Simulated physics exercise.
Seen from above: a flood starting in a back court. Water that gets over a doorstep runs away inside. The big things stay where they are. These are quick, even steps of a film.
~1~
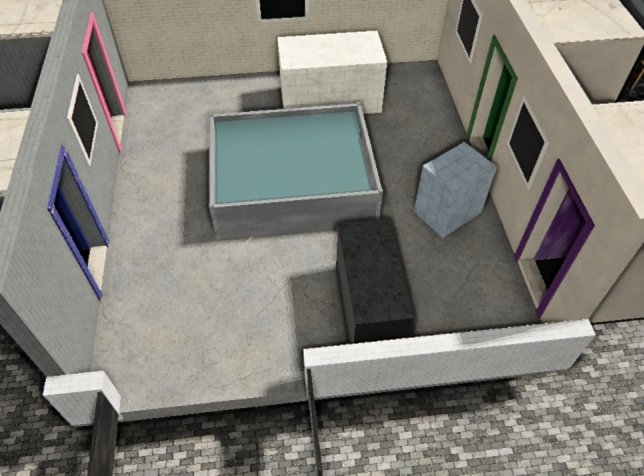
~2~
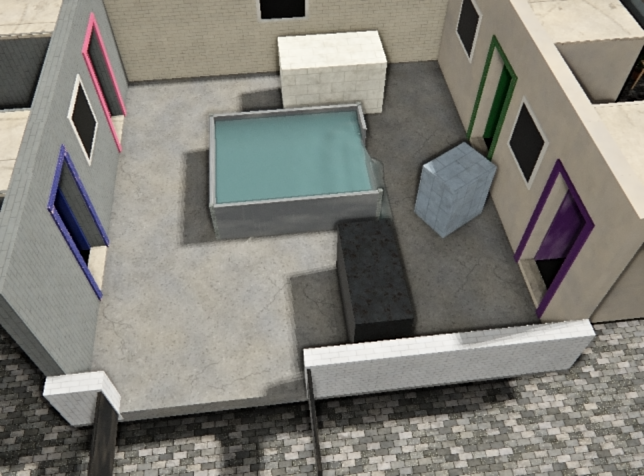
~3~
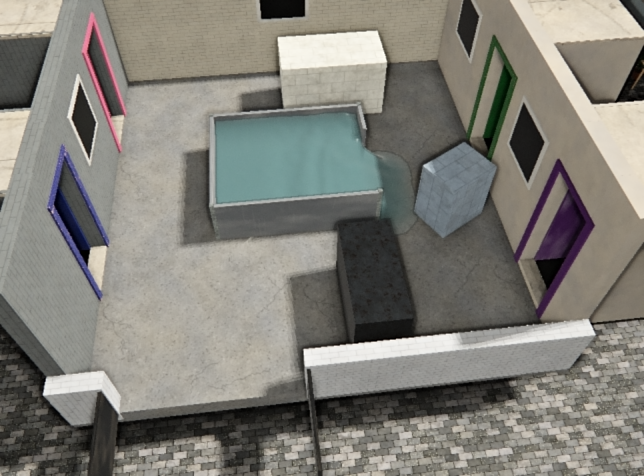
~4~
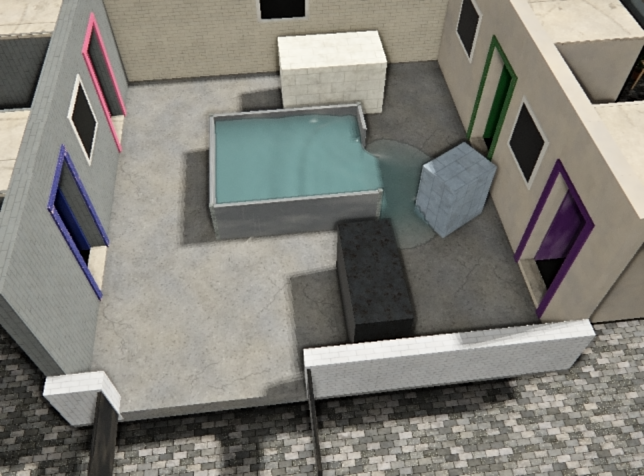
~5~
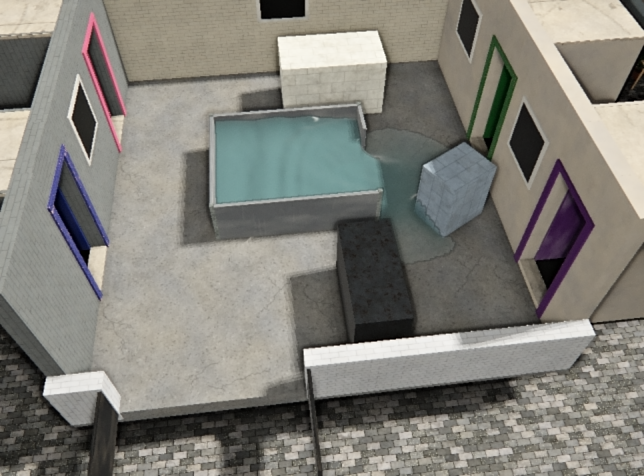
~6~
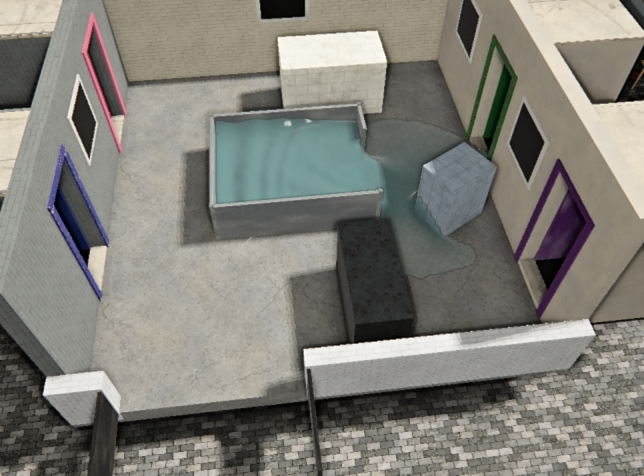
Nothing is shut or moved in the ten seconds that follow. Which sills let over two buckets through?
One by one: The blue door holds within the limit; the pink door floods; the green door floods; the purple door floods.
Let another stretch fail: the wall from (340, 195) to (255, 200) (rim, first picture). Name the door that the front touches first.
It is the purple door.
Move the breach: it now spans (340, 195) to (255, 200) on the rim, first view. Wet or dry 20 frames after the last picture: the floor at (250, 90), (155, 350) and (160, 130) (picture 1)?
In that order: No water, covered, no water.
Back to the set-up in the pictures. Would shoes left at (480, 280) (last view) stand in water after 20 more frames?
At that place: Covered.
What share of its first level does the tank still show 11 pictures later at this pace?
Roughly 52 per cent.
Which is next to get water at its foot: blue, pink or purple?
I say the purple one.
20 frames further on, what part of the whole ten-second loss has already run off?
Near 60 in a hundred.
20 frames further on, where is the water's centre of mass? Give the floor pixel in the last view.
Close to (372, 188).
A moment on, water covers 25 % of the floor; the blue door not reached, the pink door not reached, the green door far over two buckets in, the purple door wet at the sill, nothing in.
Next, water covers 30 % of the floor; the blue door not reached, the pink door not reached, the green door far over two buckets in, the purple door wet at the sill, nothing in.
Then, water covers 40 % of the floor; the blue door not reached, the pink door not reached, the green door far over two buckets in, the purple door over two buckets in.
Later, water covers 55 % of the floor; the blue door not reached, the pink door under two buckets in, the green door far over two buckets in, the purple door over two buckets in.
In the end, water covers 90 % of the floor; the blue door wet at the sill, nothing in, the pink door over two buckets in, the green door far over two buckets in, the purple door far over two buckets in.
